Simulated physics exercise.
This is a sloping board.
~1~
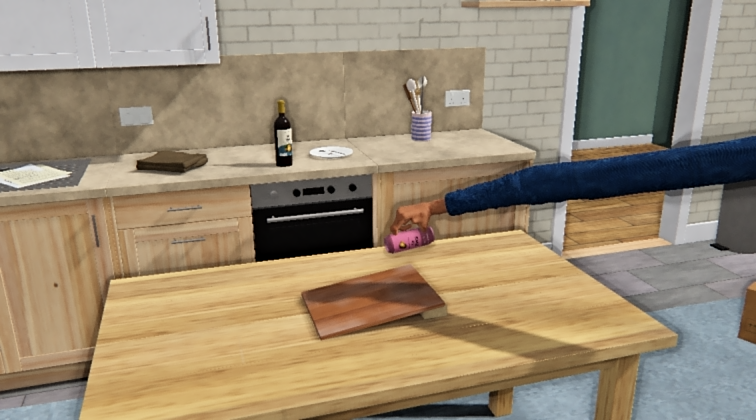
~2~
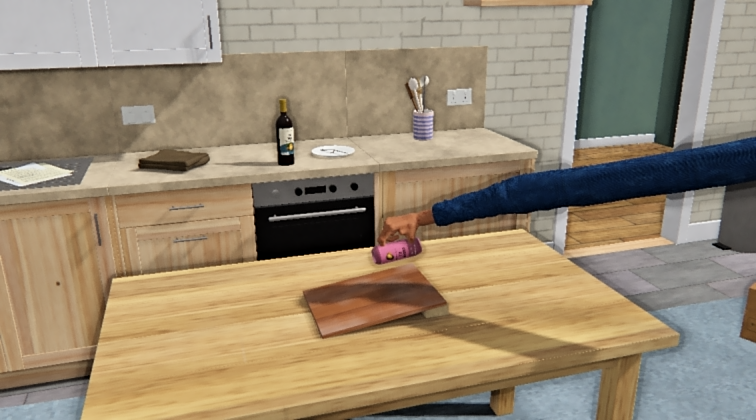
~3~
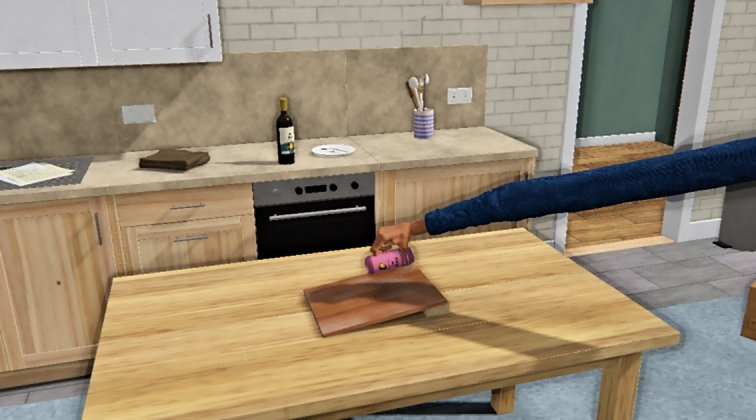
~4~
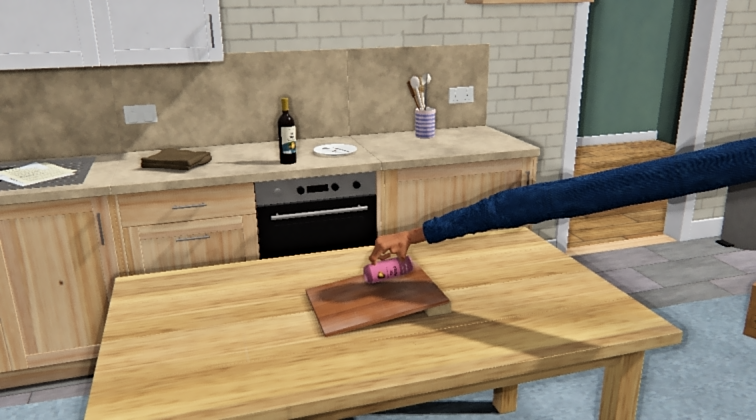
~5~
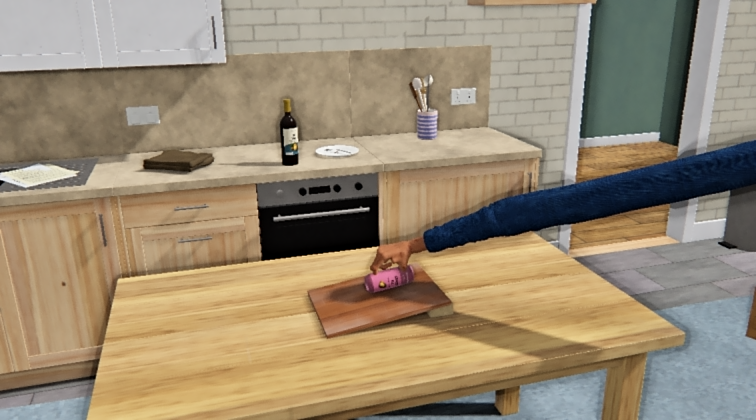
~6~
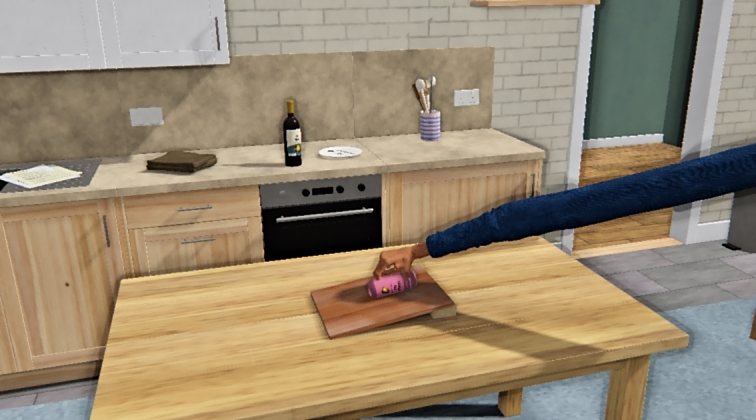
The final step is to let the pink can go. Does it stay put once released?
Yes.
Then, 0.20 s after the last picture, nothing has stirred.
Then, 0.50 s after the last picture, pink can resting near (392, 284).
At rest, it is in place. Seen from the same camera at the end, pink can near (392, 284). The pink can keeps its place.
